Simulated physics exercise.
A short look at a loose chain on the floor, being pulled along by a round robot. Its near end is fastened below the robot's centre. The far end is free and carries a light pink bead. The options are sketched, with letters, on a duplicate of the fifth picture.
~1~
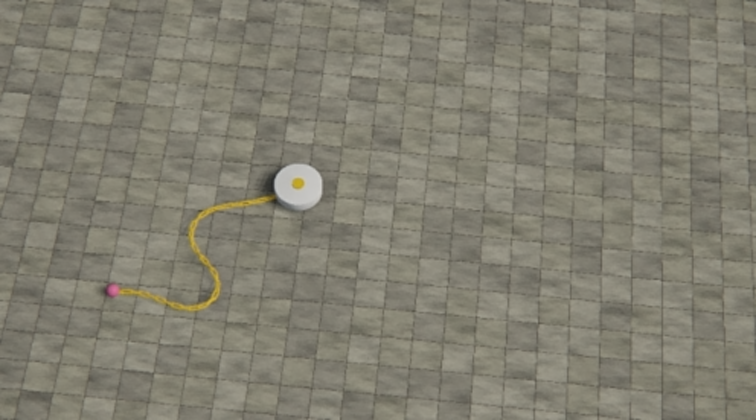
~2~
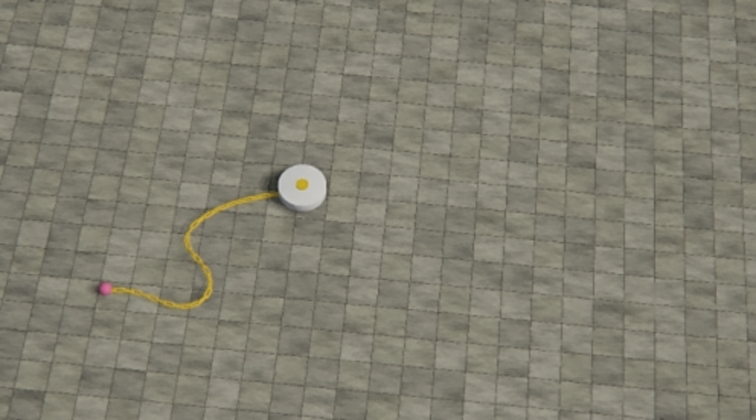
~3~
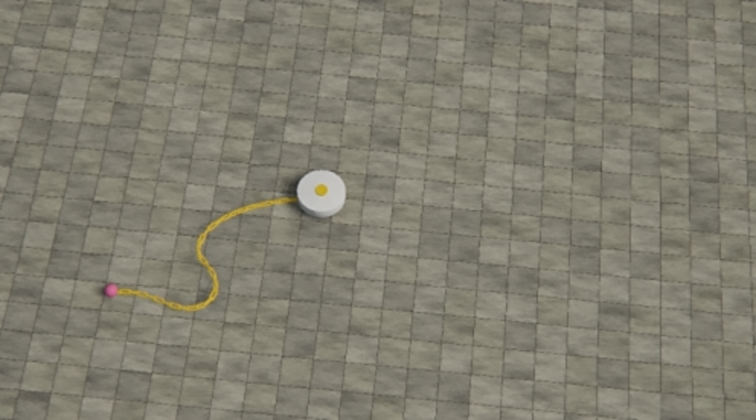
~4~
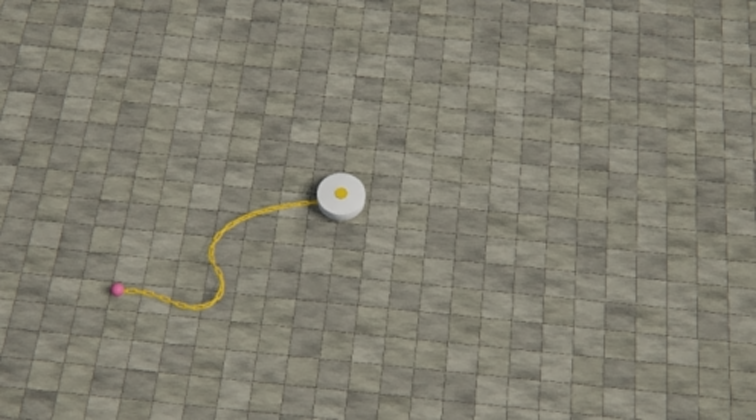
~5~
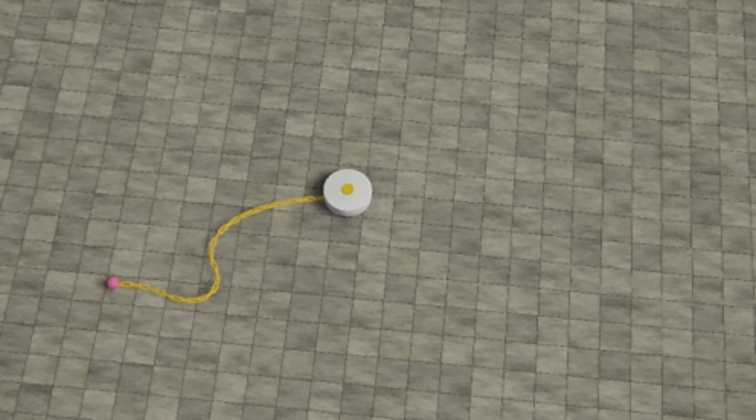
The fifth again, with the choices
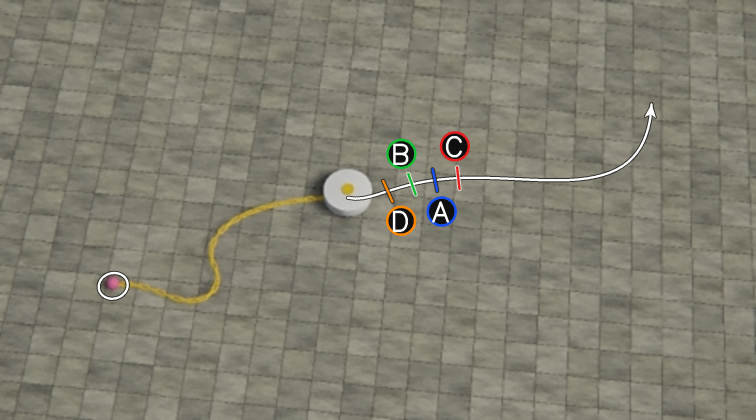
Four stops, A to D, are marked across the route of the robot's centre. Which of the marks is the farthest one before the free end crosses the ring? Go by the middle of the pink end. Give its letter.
Stop at B.
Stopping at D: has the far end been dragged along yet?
No.
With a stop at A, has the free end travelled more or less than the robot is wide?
Less.
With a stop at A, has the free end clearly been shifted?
Yes.
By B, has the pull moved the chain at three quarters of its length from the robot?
By then, yes.
On the copy, A at (435, 180); B at (412, 184); C at (458, 178); D at (388, 191); the ring at (113, 286); the route from (348, 198) via (533, 180) to (652, 104).
On B. First, robot (371, 192), middle of the chain (228, 249), free end (112, 283).
Then, robot (394, 185), middle of the chain (251, 249), free end (112, 283).
Finally, robot (412, 180), middle of the chain (270, 244), free end (121, 283); the free end is still in its ring.
By contrast, A drags the free end to (144, 282); C drags the free end to (168, 276); D is safe but short.
